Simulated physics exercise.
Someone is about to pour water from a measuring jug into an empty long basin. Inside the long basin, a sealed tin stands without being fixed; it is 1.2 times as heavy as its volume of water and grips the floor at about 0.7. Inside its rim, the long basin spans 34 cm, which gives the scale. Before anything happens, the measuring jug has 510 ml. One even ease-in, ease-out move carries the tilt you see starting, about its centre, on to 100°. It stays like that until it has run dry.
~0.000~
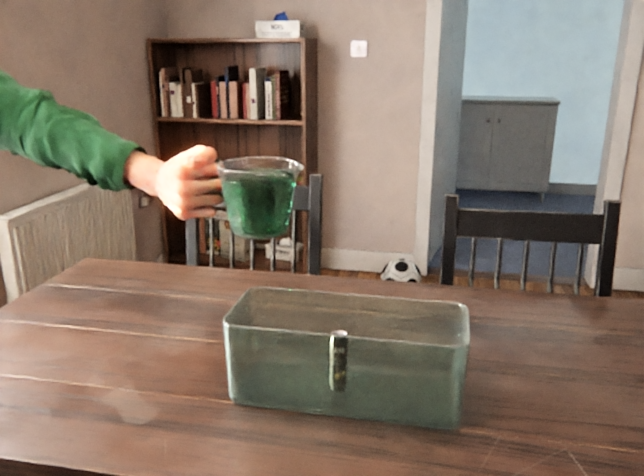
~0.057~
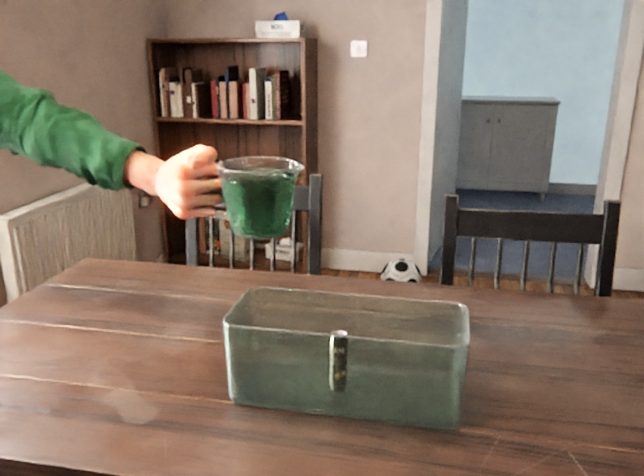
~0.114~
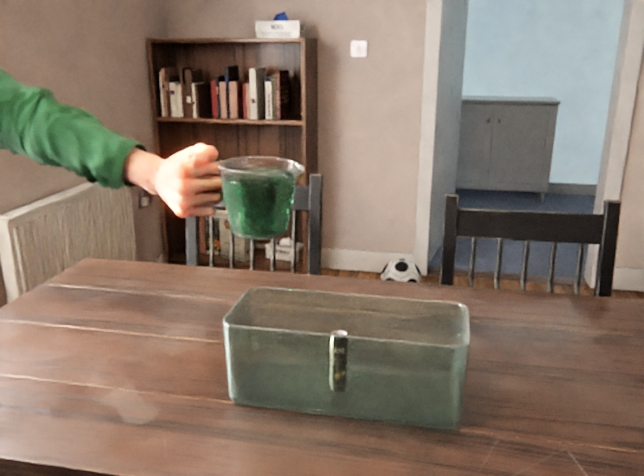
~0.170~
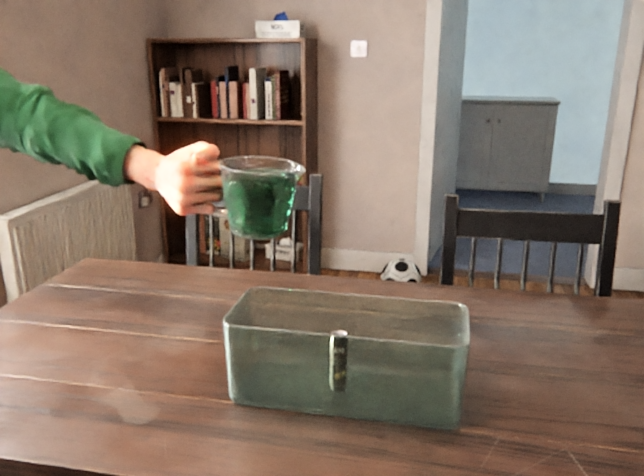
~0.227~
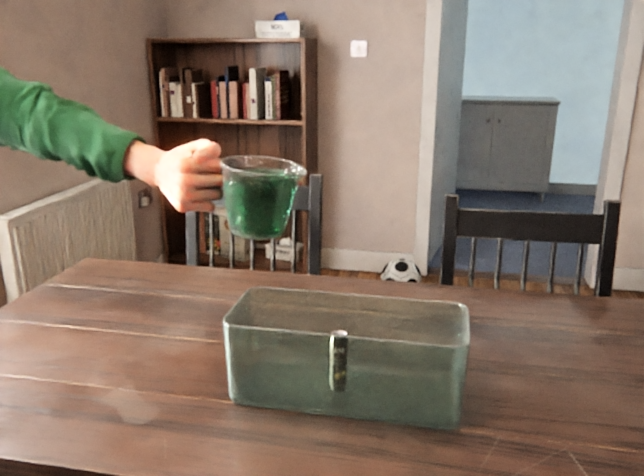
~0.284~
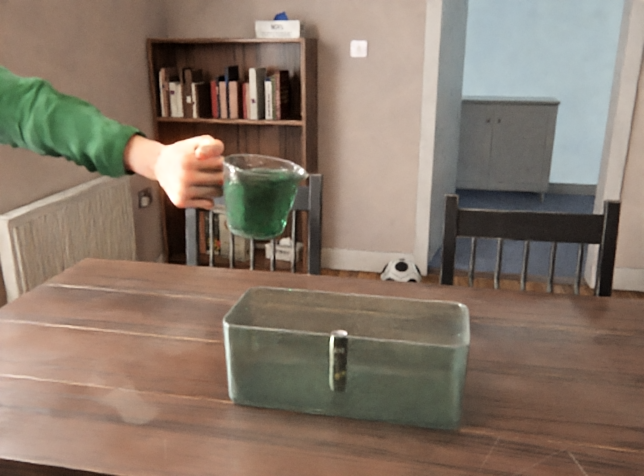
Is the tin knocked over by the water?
Looks like it will stay erect.
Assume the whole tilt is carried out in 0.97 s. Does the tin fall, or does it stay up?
Result: Tin upright.
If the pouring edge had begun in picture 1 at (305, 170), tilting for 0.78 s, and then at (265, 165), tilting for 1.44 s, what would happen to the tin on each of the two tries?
First it stays up; then it falls.
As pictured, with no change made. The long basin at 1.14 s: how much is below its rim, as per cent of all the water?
I'd say roughly 60 in a hundred of it.
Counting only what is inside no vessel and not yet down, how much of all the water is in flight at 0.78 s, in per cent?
20 %.
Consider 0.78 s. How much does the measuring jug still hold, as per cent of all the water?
74 %.
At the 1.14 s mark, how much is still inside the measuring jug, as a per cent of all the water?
About 20 % is still there.
By 0.78 s the tilt is 57° and 74 per cent is still to pour; the tin stands where it began.
By 1.14 s the tilt is 90° and 20 per cent is still to pour; the tin stands where it began.
By 1.53 s the tilt is 100° and 0 per cent is still to pour; the tin stands where it began.
By 1.94 s the tilt is 100° and 0 per cent is still to pour; the tin stands where it began.
At rest the tin stands where it began.
